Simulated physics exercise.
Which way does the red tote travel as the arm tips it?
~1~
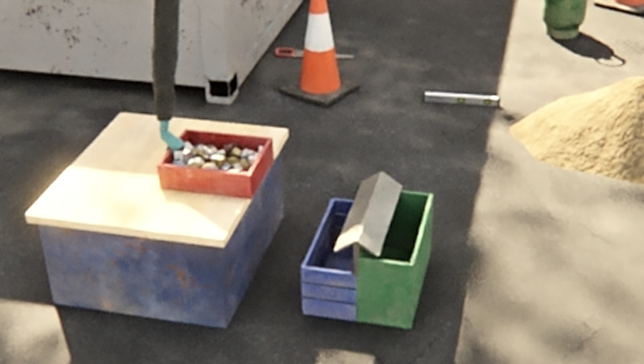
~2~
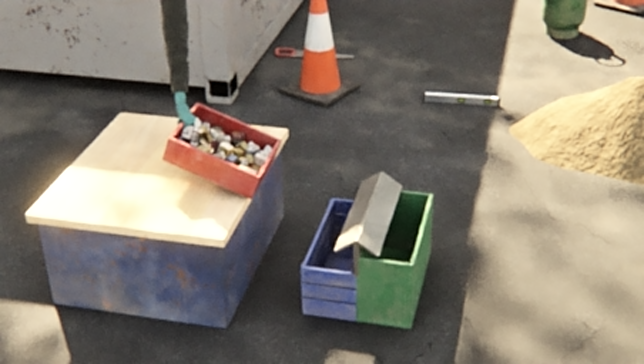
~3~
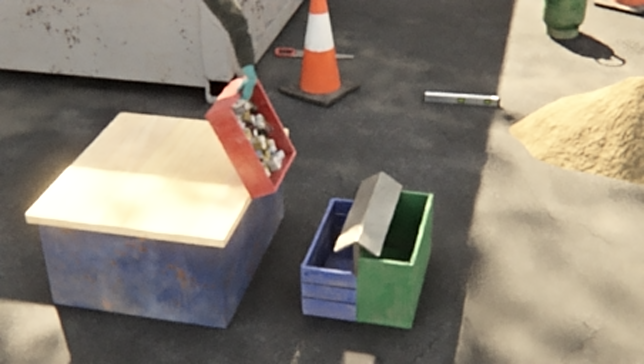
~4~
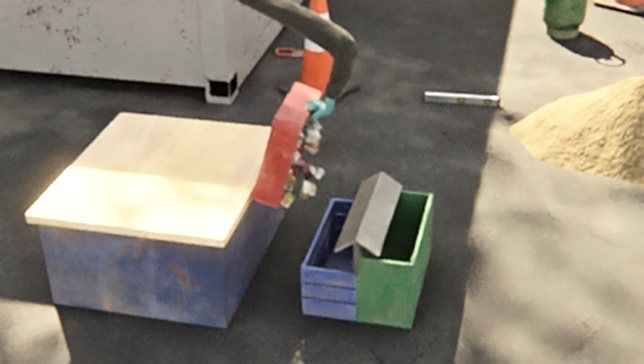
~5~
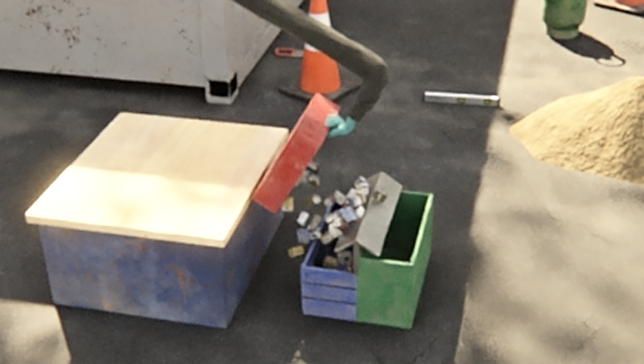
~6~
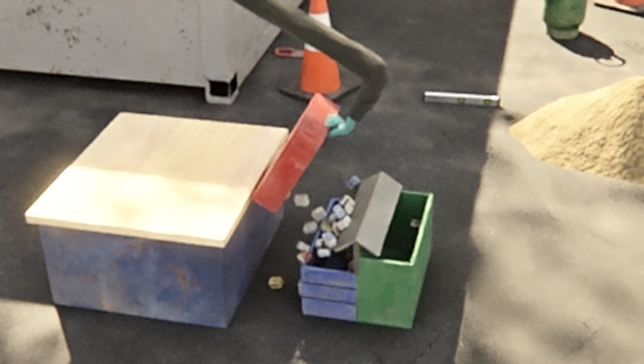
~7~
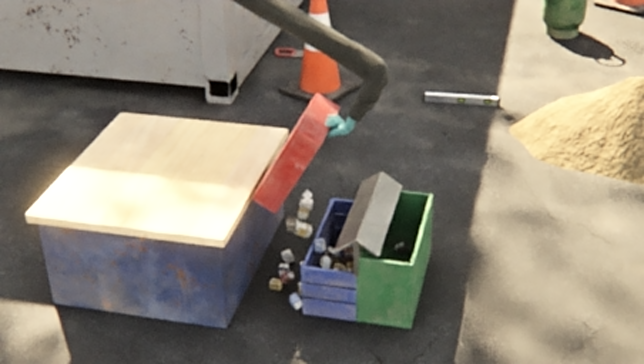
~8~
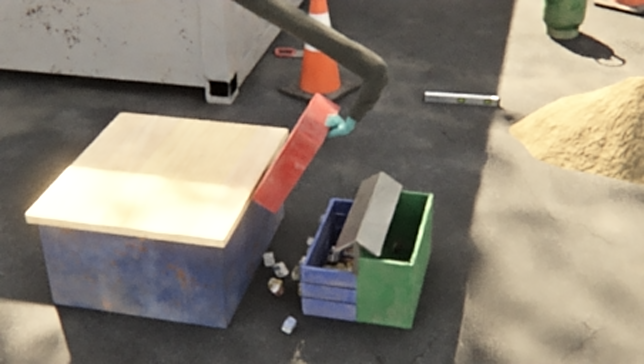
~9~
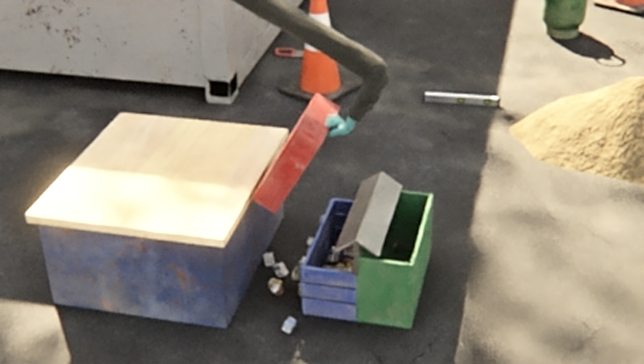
The red tote moves to the right, going from the top of the bench to just past its edge.
At the start, a dark arm with a teal gripper holds a red tote full of small cartons on a pale-topped bench, beside a blue trough and a green tub with a grey ridge between them. The arm lifts the tote and swings it to the right, tipping it past the bench edge. As it turns over, the cartons slide out and tumble down in a loose cluster. Many drop into the blue trough, while others fall short onto the ground. The tote ends upturned in the gripper, with cartons lying in the trough and several scattered between it and the bench.
